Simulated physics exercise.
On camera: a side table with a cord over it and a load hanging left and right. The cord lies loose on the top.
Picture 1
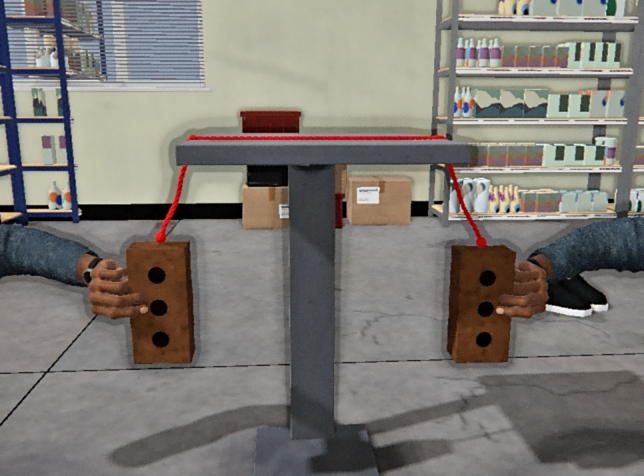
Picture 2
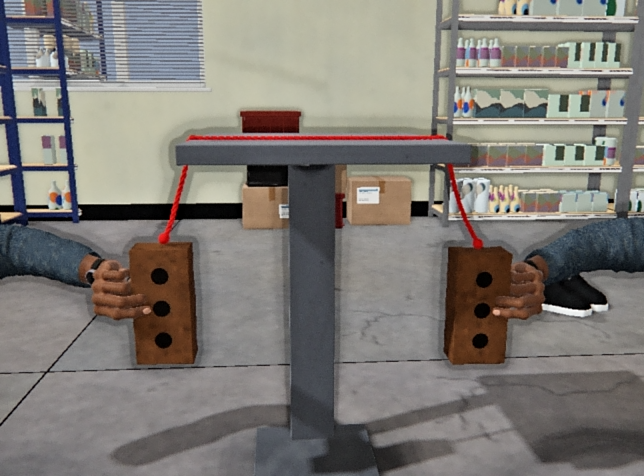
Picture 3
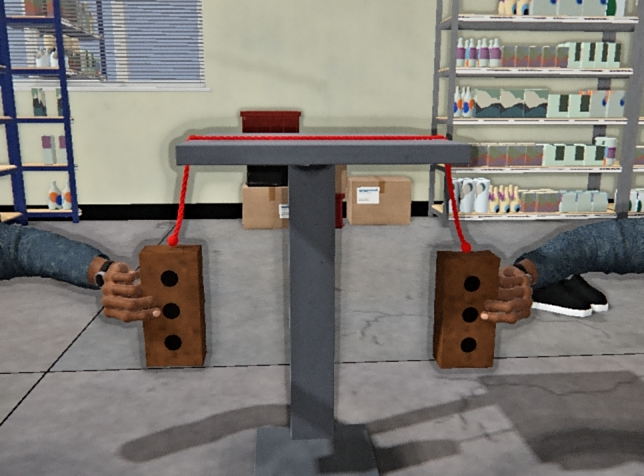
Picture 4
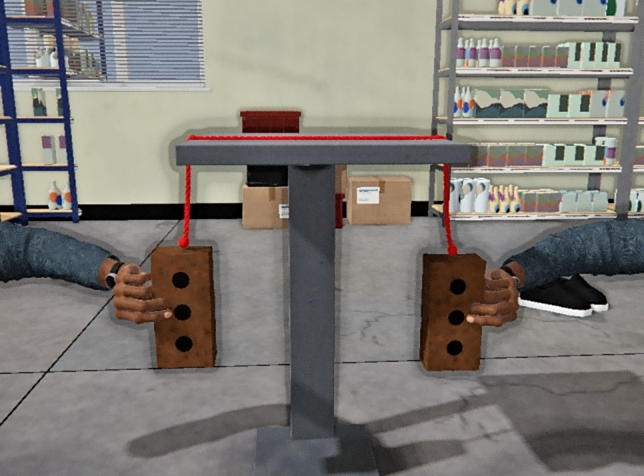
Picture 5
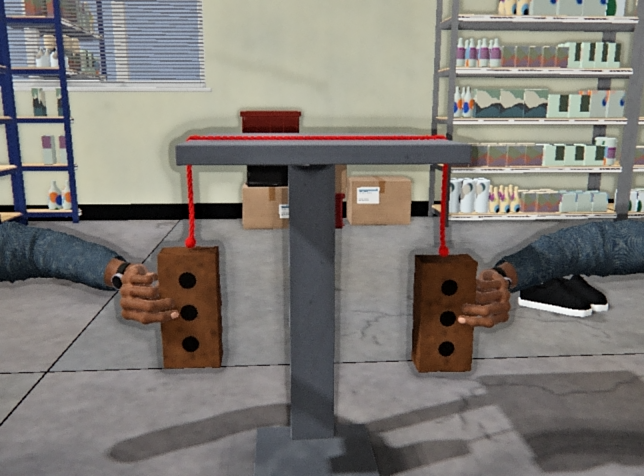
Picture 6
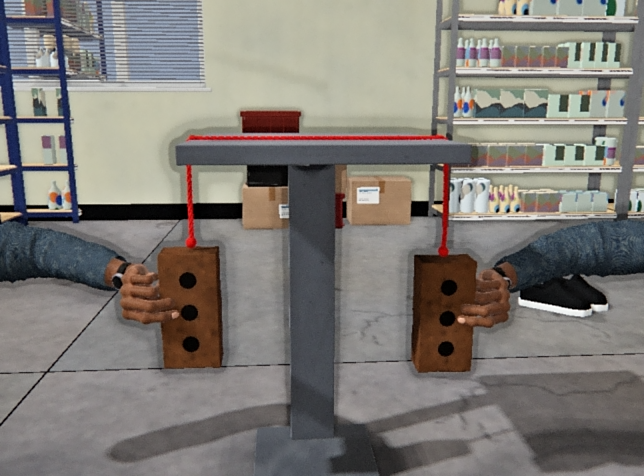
We see two bricks hanging from a red cord laid across a gray side table, a hand gripping each one; the hands move the bricks slightly inward toward the table's central post, then keep them nearly still.
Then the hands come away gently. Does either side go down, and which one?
As it turns out, the cord keeps its balance.
Then, 0.44 s on from there, left brick still level near (198, 308); right brick still level near (436, 315).
Then, 1.16 s on from there, left brick still level near (192, 308); right brick still level near (442, 314).
In the end, left brick still level near (198, 308); right brick still level near (435, 314). The cord stays as it is.
